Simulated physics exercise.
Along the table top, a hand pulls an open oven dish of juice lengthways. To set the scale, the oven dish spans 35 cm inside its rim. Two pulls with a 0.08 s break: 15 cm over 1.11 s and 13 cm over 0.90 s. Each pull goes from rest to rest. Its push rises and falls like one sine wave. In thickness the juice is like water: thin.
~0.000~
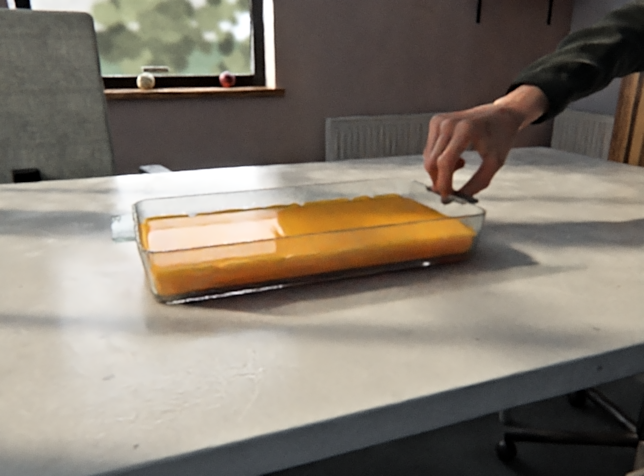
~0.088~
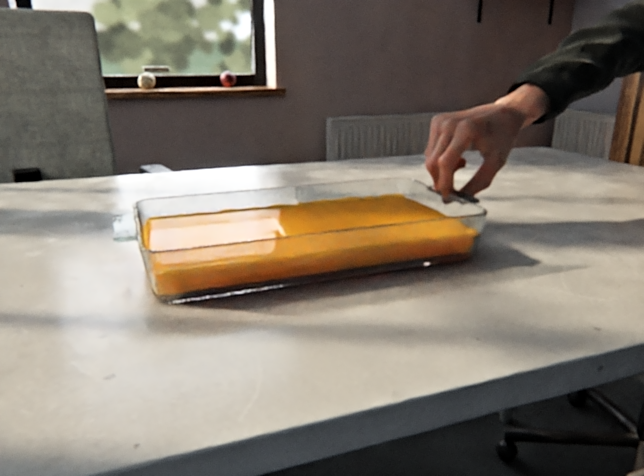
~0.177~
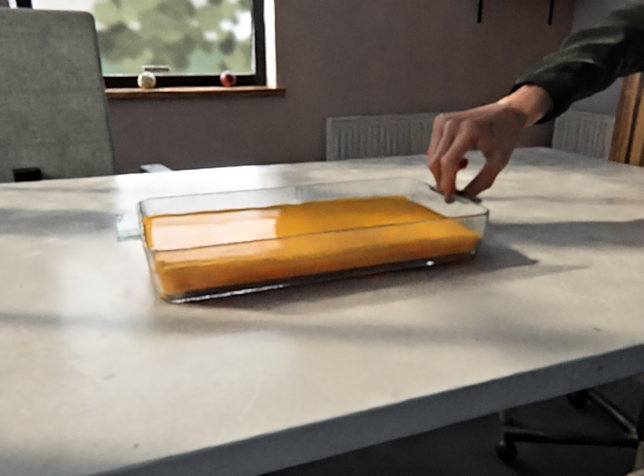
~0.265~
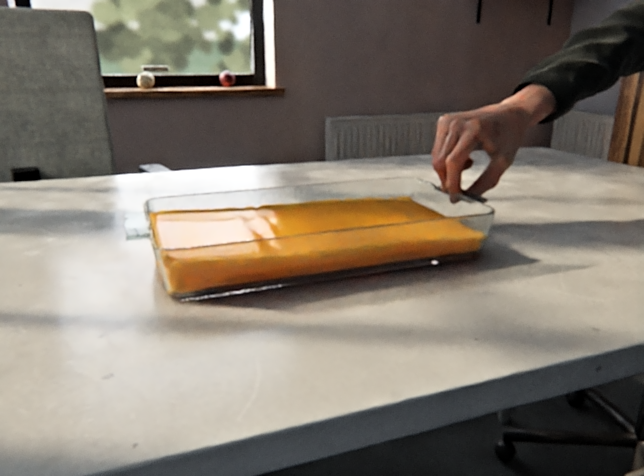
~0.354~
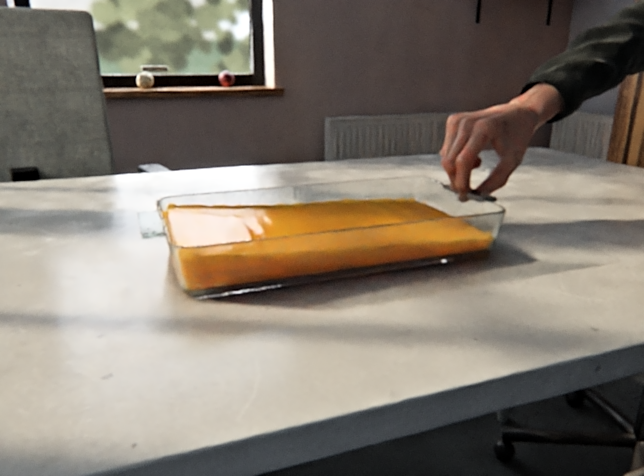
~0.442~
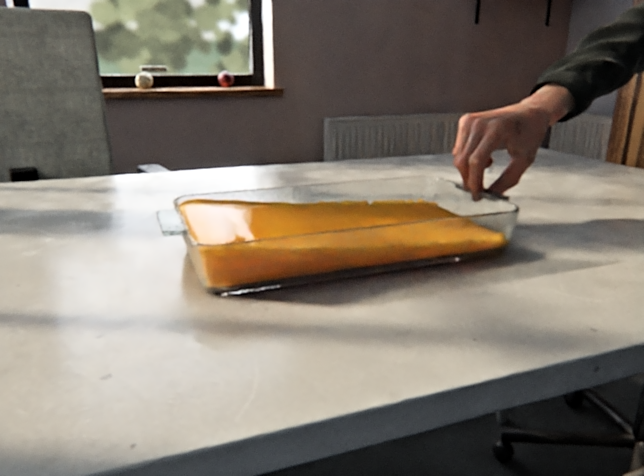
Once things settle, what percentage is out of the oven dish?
About 23 per cent.
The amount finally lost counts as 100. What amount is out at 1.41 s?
Estimate: Close to 30 in a hundred.
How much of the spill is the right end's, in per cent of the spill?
About 50 per cent.
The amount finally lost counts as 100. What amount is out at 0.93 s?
Around 0%.
After 0.93 s it has gone 15 cm; 0 per cent is out over the left end and 0 over the right.
After 1.41 s it has gone 17 cm; 0 per cent is out over the left end and 6 over the right.
After 1.90 s it has gone 27 cm; 10 per cent is out over the left end and 6 over the right.
After 2.38 s it has gone 28 cm; 10 per cent is out over the left end and 12 over the right.
In the end 23 per cent is out in all, 11 of it over the left end.
